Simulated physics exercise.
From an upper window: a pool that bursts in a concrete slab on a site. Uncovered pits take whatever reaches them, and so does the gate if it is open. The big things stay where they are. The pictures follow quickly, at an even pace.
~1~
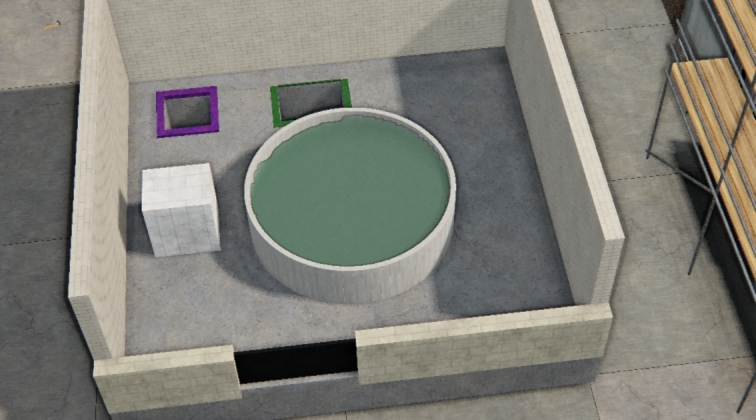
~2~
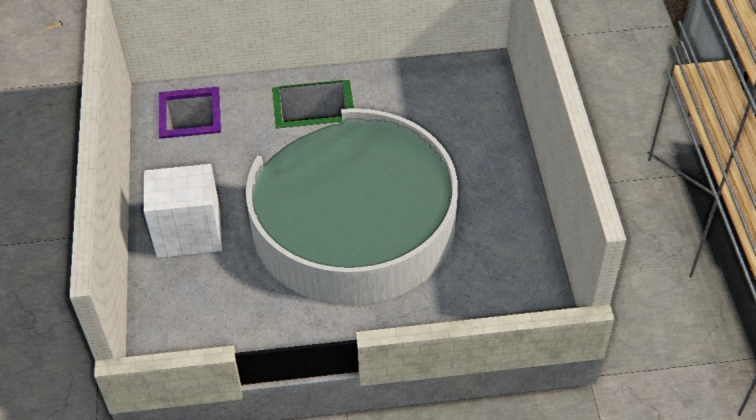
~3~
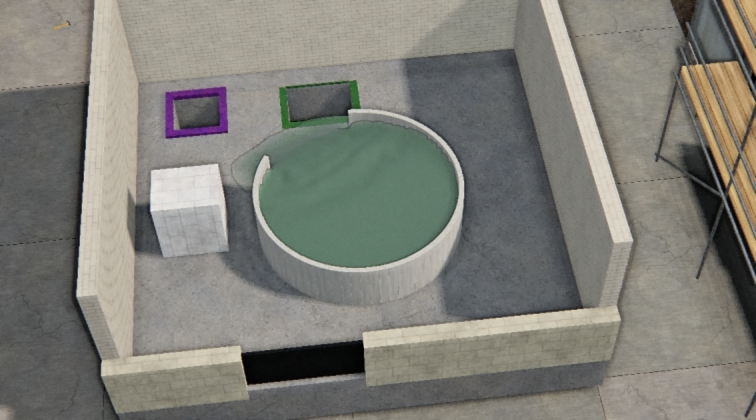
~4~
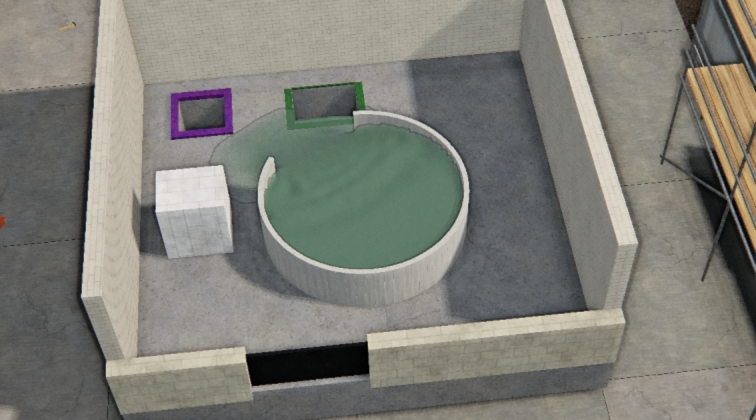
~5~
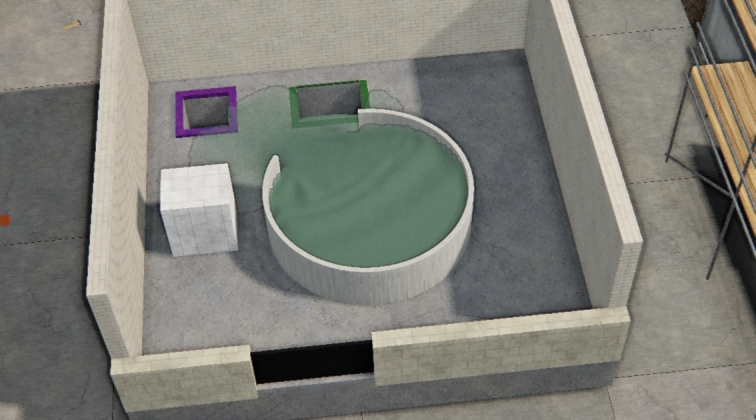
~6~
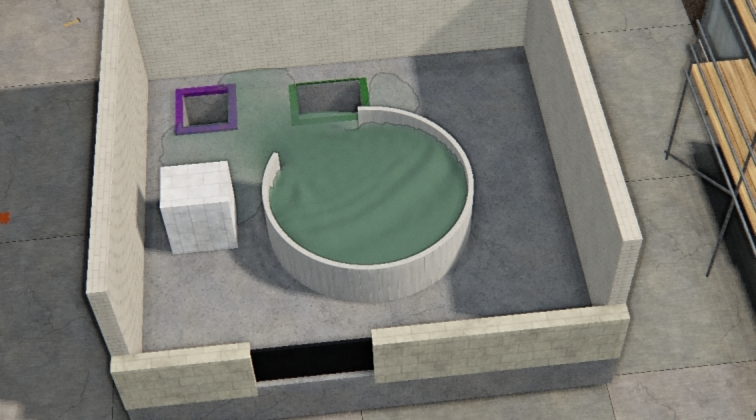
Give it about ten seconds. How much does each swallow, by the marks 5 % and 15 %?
One by one: The gate takes not even 5 %; the purple pit takes above 15 %; the green pit takes above 15 %.
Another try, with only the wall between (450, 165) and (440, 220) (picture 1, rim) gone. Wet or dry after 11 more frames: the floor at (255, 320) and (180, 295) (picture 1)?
One after the other: Dry, free of water.
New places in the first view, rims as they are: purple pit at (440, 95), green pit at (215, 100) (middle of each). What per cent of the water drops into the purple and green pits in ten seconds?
Parts in a hundred: Purple 4, green 55.
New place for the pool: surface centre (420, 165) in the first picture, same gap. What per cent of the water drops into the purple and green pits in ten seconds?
Per cent: Purple 8, green 55.
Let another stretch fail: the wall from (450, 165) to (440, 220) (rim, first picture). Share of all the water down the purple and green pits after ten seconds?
Roughly, in per cent: Purple 4, green 14.
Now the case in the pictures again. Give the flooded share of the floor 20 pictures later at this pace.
I make it 40 per cent.
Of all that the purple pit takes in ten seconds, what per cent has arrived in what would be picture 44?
Close to 85 %.
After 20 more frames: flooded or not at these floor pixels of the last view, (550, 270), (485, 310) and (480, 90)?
One after the other: No water, free of water, covered.
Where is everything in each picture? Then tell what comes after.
The first frame shows still water in the pool at (350, 188).
In the second frame, the front is at a hidden place, out from the gap on the pool's far side.
In the third frame, water pours out on the pool's far side and has run to a hidden place.
In the fourth frame, water pours out on the pool's far side and has run to a hidden place.
In the fifth frame, water pours out on the pool's far side and has run to (197, 139).
In the sixth frame, water pours out on the pool's far side and has run to (167, 139).
A moment on, water covers 25 % of the floor; the gate 0 %, the purple pit 3 %, the green pit 7 %.
Next, water covers 30 % of the floor; the gate 0 %, the purple pit 7 %, the green pit 13 %.
Then, water covers 40 % of the floor; the gate 0 %, the purple pit 15 %, the green pit 19 %.
Later, water covers 60 % of the floor; the gate 0 %, the purple pit 23 %, the green pit 27 %.
In the end, water covers 90 % of the floor; the gate 0 %, the purple pit 28 %, the green pit 34 %.
